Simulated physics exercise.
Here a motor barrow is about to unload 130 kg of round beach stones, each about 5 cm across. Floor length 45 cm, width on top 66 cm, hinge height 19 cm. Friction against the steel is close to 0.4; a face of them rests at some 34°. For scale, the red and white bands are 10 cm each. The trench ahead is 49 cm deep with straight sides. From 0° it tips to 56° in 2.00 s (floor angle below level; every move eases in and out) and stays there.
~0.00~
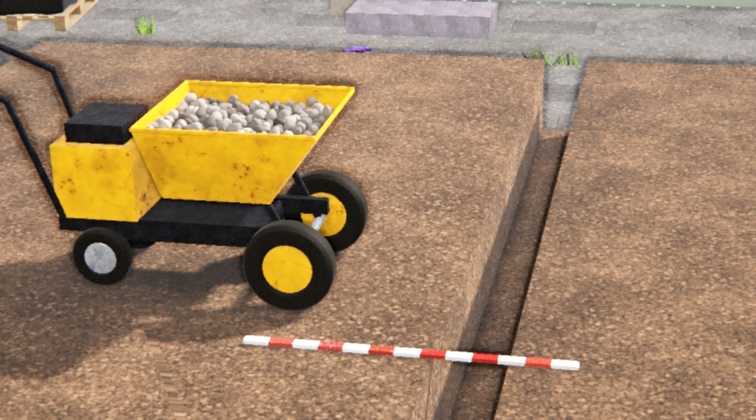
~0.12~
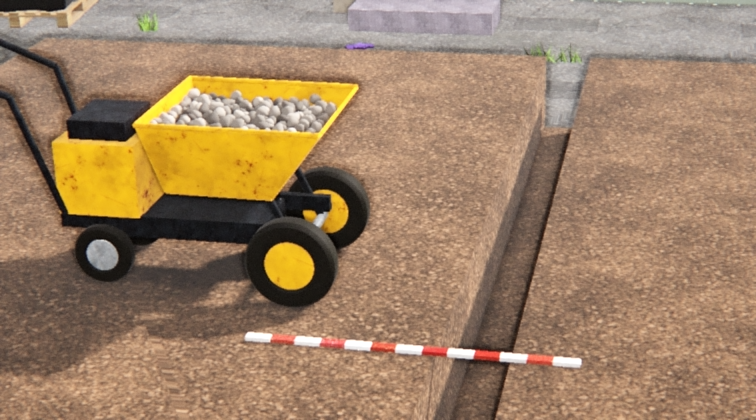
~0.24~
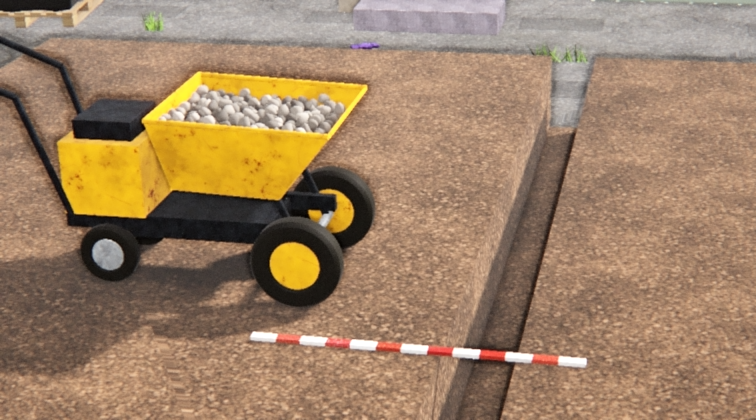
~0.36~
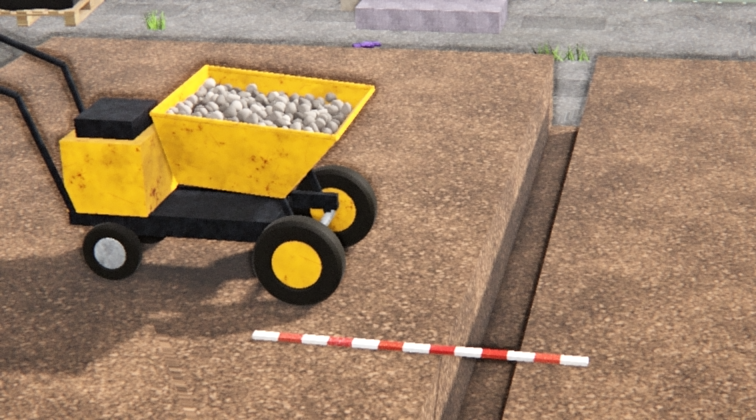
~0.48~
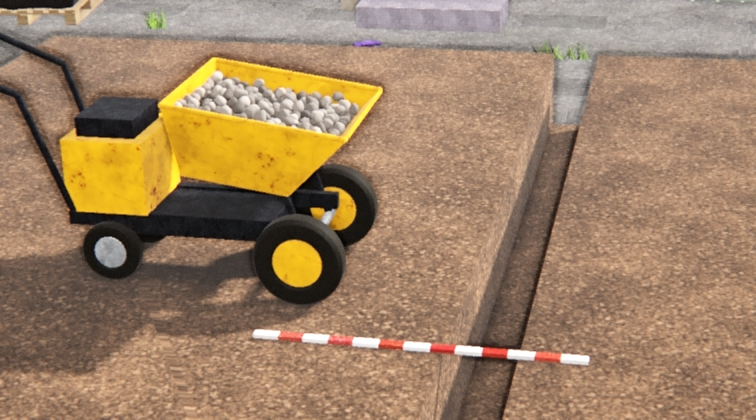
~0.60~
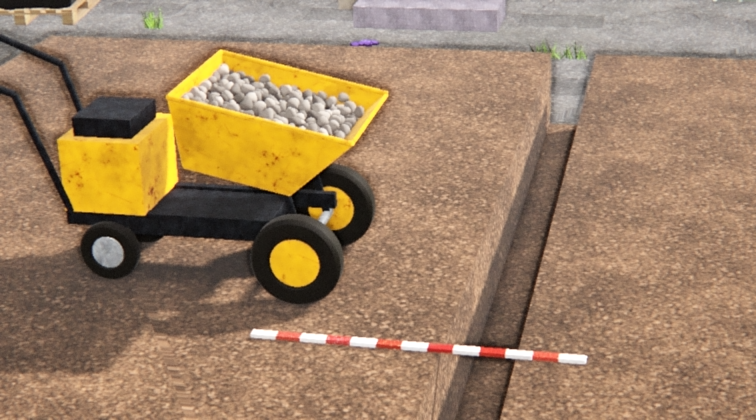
The yellow skip of a small motor barrow, heaped with round grey-white stones, gradually tilts forward to the right, its rear edge rising while the wheels stay put and the view shifts very slightly. The barrow, with black handles and yellow-hubbed front wheels, stands at left on brown earth, seen from above and side-on. A red-and-white banded pole lies across a narrow, straight-sided trench at right, with grey paving behind.
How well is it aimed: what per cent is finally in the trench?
Roughly 60 per cent ends in the trench.
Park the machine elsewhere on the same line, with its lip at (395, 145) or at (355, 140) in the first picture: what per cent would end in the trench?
About 25 and 50 per cent.
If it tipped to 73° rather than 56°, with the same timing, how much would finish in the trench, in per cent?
It would be near 95 per cent.
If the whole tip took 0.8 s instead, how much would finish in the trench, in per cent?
It would be near 55 per cent.
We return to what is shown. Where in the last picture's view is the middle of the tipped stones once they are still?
Near (500, 371).
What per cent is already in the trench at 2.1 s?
Some 15 per cent.
After 1.5 s the floor is at 47°; 100 % in the skip; the foremost stones are at (419, 173).
After 2.1 s the floor is at 56°; 80 % in the skip, 3 % short of the trench, 17 % in the trench; the foremost stones are at (526, 351).
After 2.5 s the floor is at 56°; 62 % in the skip, 4 % short of the trench, 33 % in the trench; the foremost stones are at (543, 341).
After 4.4 s the floor is at 56°; 36 % in the skip, 4 % short of the trench, 60 % in the trench; the foremost stones are at (547, 340).
